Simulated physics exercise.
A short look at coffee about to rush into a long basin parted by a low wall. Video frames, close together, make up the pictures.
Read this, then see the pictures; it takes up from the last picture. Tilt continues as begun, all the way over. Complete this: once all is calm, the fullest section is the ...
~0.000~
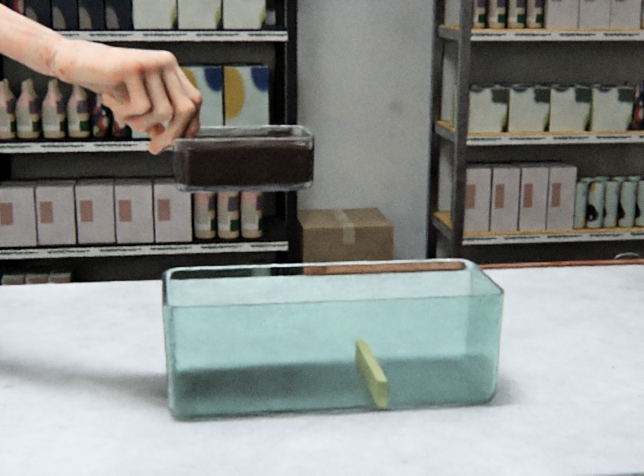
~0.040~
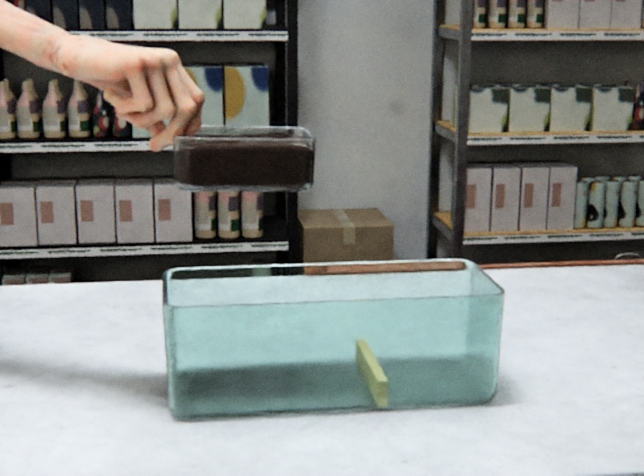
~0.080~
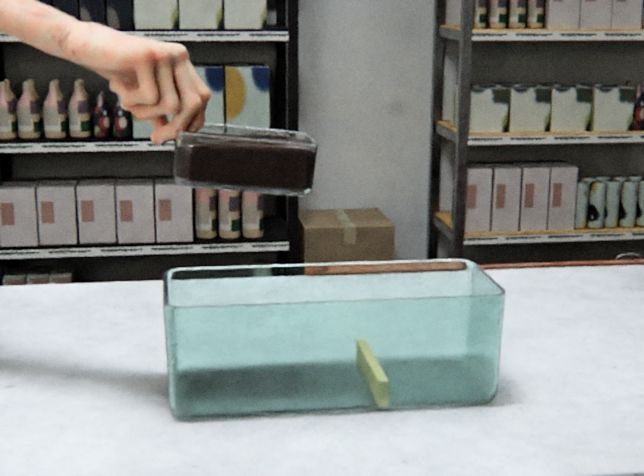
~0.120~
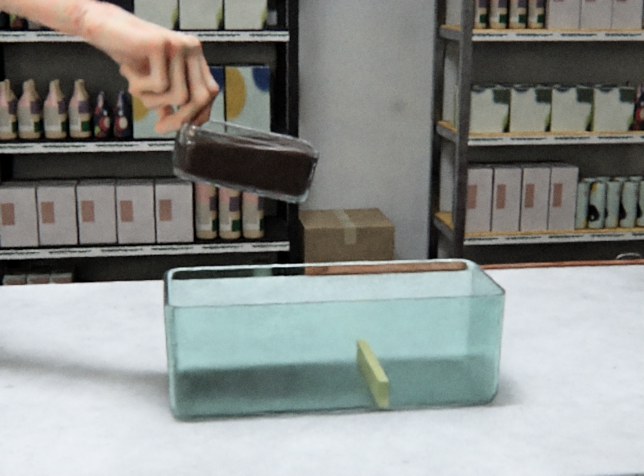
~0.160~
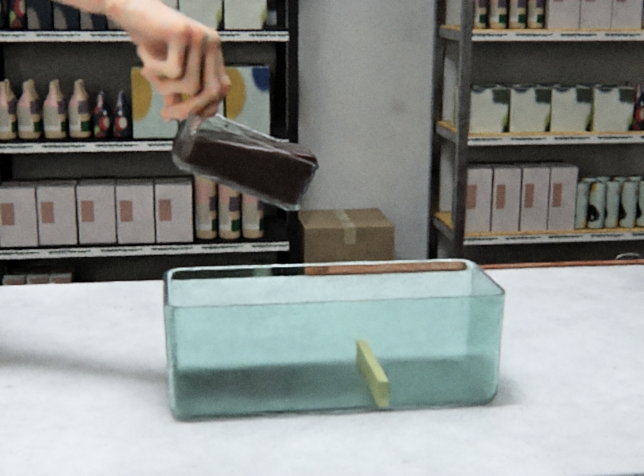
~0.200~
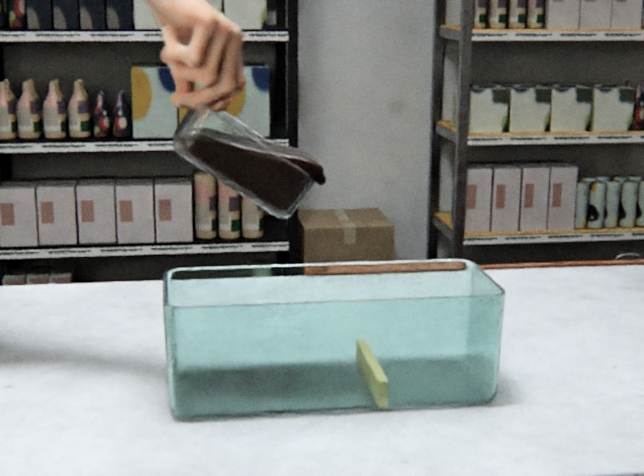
The fullest section is the left one.
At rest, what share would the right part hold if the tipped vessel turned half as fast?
Roughly 55 percent.
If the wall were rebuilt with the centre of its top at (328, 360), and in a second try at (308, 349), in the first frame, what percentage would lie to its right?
Roughly 75 per cent, and 85 per cent.
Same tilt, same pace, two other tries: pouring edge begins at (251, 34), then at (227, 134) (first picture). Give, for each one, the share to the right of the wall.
Near 20 per cent for the first start, near 20 per cent for the second.
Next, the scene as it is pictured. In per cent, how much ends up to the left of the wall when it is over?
That share comes out near 65 percent.
After 0.44 s the tilt is 96° and 10 per cent is still to pour, 32 is left of the wall and 13 right of it.
After 0.62 s the tilt is 99° and 2 per cent is still to pour, 54 is left of the wall and 38 right of it.
After 0.80 s the tilt is 99° and 0 per cent is still to pour, 61 is left of the wall and 34 right of it.
After 1.00 s the tilt is 99° and 0 per cent is still to pour, 63 is left of the wall and 34 right of it.
In the end 63 per cent lies left of the wall, 34 right of it and 3 outside.
